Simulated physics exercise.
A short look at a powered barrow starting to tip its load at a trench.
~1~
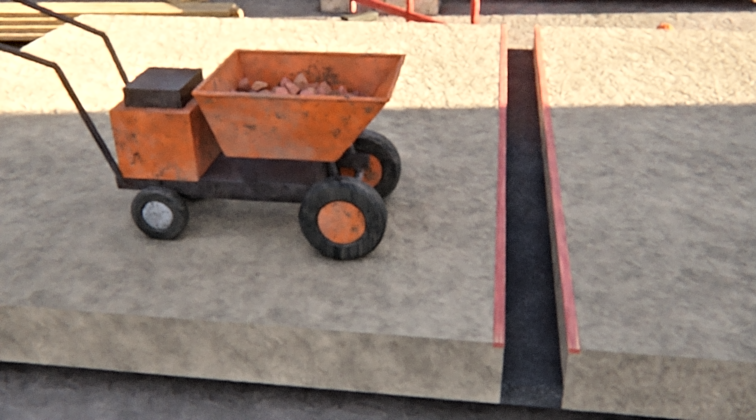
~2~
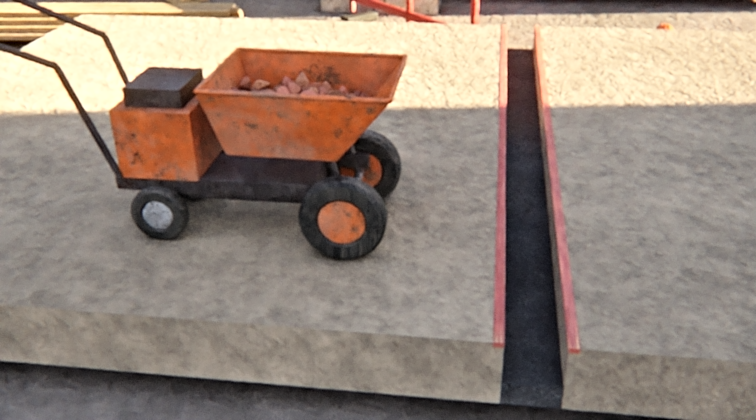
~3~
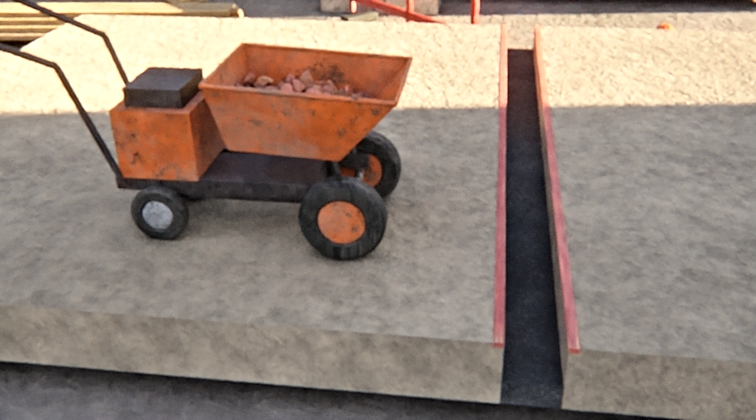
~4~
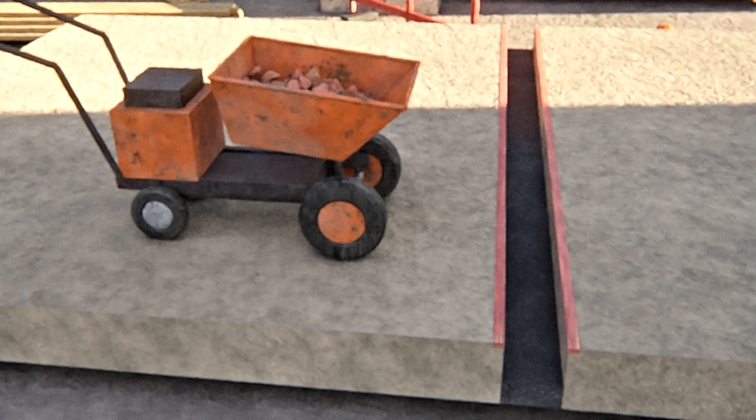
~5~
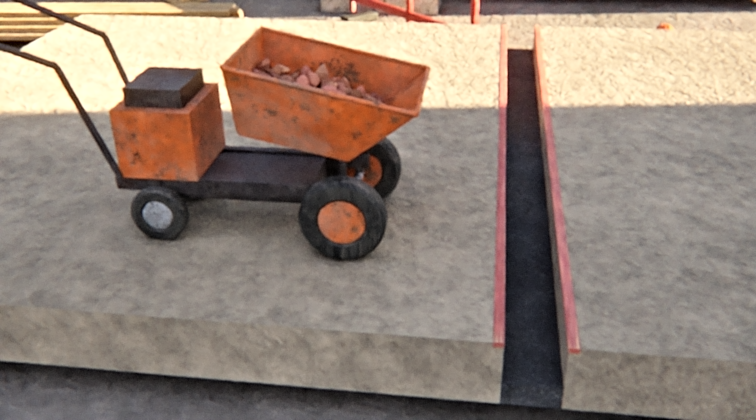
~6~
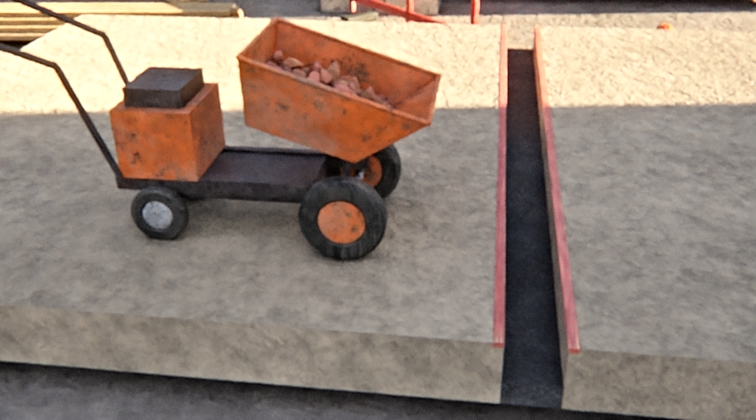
The orange skip of a small barrow tilts gradually to the right, carrying reddish rubble.
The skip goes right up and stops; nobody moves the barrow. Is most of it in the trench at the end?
The trench takes over half.
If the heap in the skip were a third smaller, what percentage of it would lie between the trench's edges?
Some 80 per cent.
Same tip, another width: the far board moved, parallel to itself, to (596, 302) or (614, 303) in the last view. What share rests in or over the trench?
First some 90, then 90 per cent.
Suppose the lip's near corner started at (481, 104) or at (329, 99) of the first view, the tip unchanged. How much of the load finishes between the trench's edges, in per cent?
Near 0 % and 30 %.
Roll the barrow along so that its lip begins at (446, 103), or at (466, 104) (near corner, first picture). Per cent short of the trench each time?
About 0 and 0 per cent.
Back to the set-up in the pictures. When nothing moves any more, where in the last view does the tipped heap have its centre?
Roughly at (524, 254).
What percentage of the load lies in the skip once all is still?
About 0 per cent.
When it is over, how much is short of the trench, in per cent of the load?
It comes to 15 per cent or so.
Shortly afterwards, skip tipped steeply; the whole lot in the skip.
Next, skip tipped right over; near two thirds in the skip; a little short of the trench; near a quarter in or heaped over the trench.
Some moments later, skip tipped right over; a little in the skip; a little short of the trench; the bulk in or heaped over the trench; only a few beyond it.
In the end, skip tipped right over; only a few in the skip; a little short of the trench; the bulk in or heaped over the trench; only a few beyond it.
